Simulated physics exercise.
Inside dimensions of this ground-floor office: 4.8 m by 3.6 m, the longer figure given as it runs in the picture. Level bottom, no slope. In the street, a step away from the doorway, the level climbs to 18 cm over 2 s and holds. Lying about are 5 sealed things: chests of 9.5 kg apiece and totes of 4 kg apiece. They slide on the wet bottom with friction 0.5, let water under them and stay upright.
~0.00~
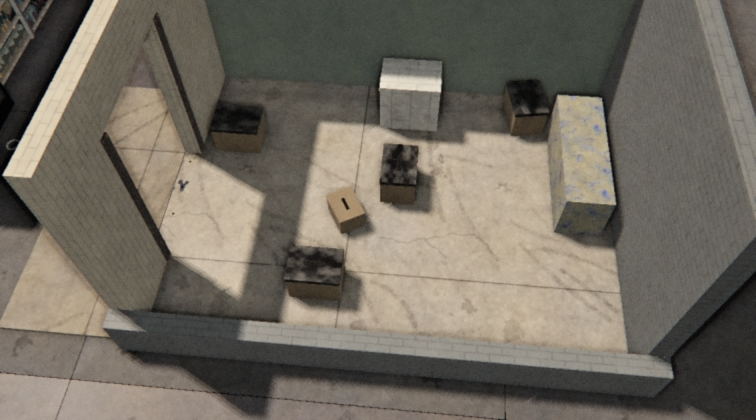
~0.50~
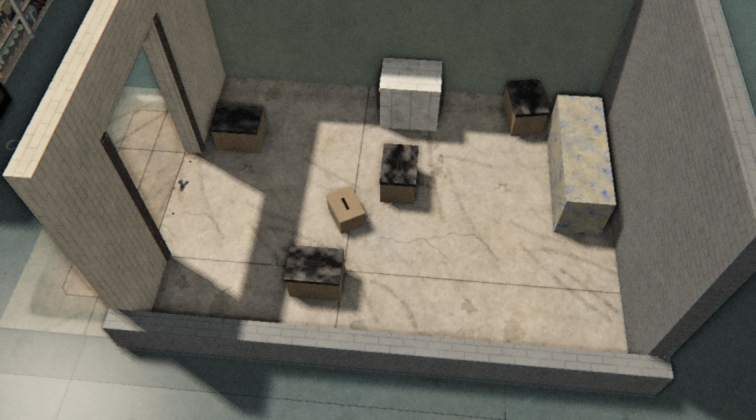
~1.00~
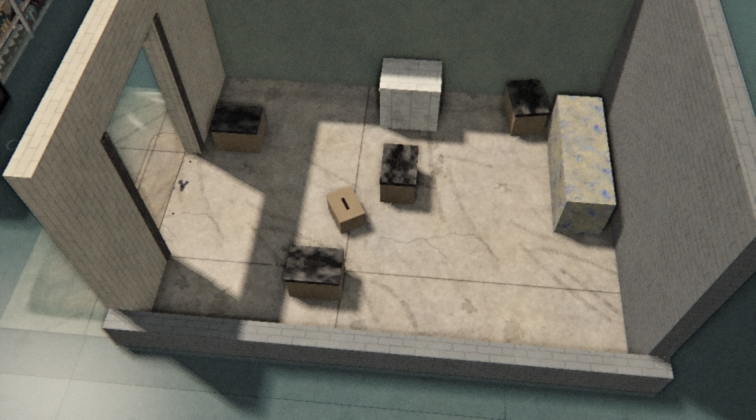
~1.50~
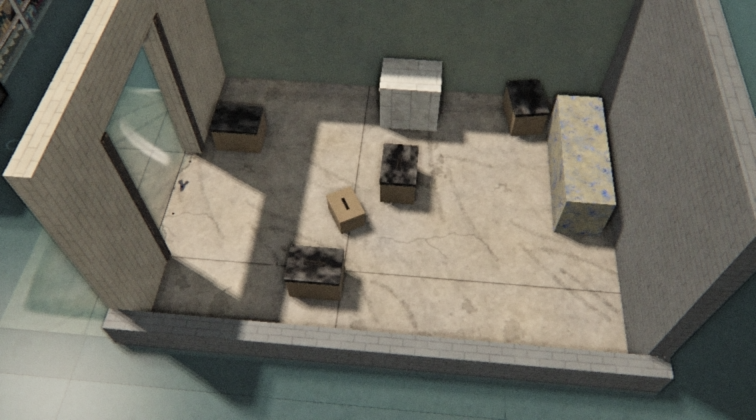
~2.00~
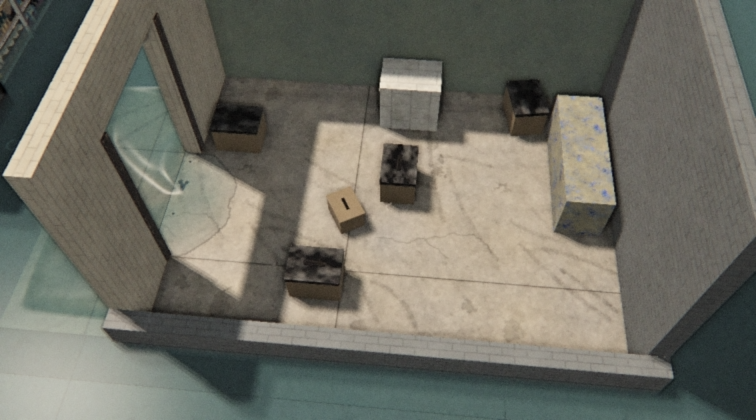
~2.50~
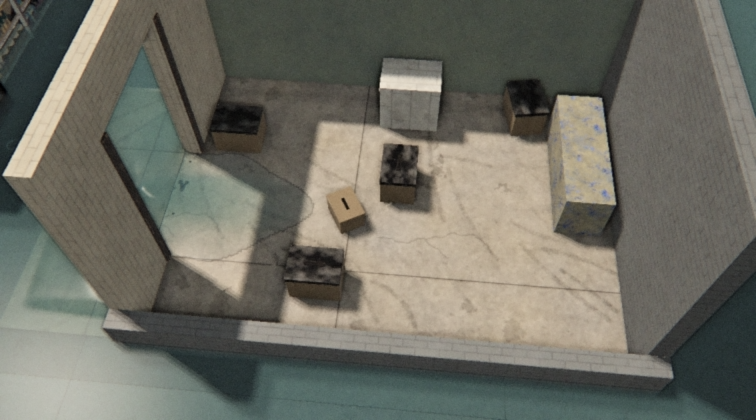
A roofless ground-floor office with pale brick walls and a cracked beige floor is seen from above, through a camera that stays still. Four dark-topped brown boxes and a small tan one sit about the floor, with a white block at the back and a speckled yellow-and-blue one at right. Clear, teal-tinted water spreads outside, then slides through the left doorway and fans across the nearby floor, while every object stays put.
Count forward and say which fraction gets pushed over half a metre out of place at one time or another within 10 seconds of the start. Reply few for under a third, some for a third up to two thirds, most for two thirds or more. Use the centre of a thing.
Some.
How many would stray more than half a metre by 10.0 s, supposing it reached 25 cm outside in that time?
Then it comes to 4.
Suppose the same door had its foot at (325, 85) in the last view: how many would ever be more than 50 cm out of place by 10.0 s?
3.
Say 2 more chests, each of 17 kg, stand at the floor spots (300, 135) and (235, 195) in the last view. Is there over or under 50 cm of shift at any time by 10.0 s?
Order as asked: Not as far and farther.
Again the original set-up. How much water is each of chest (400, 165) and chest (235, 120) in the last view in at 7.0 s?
About 8 and 2 cm.
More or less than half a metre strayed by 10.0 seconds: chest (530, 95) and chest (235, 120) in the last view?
The first is within the limit and the second is within the limit.
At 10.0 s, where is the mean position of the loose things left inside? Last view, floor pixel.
They're centred close to (483, 189).
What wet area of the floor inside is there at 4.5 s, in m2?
My estimate is roughly 11.5 m2.
After 3.5 s 0 of 5 are over 50 cm from their spots; 0 afloat.
After 4.5 s 3 of 5 are over 50 cm from their spots; 0 afloat.
After 7.0 s 3 of 5 are over 50 cm from their spots; 3 afloat.
After 10.0 s 3 of 5 are over 50 cm from their spots, and 3 have been at some point; 4 afloat.
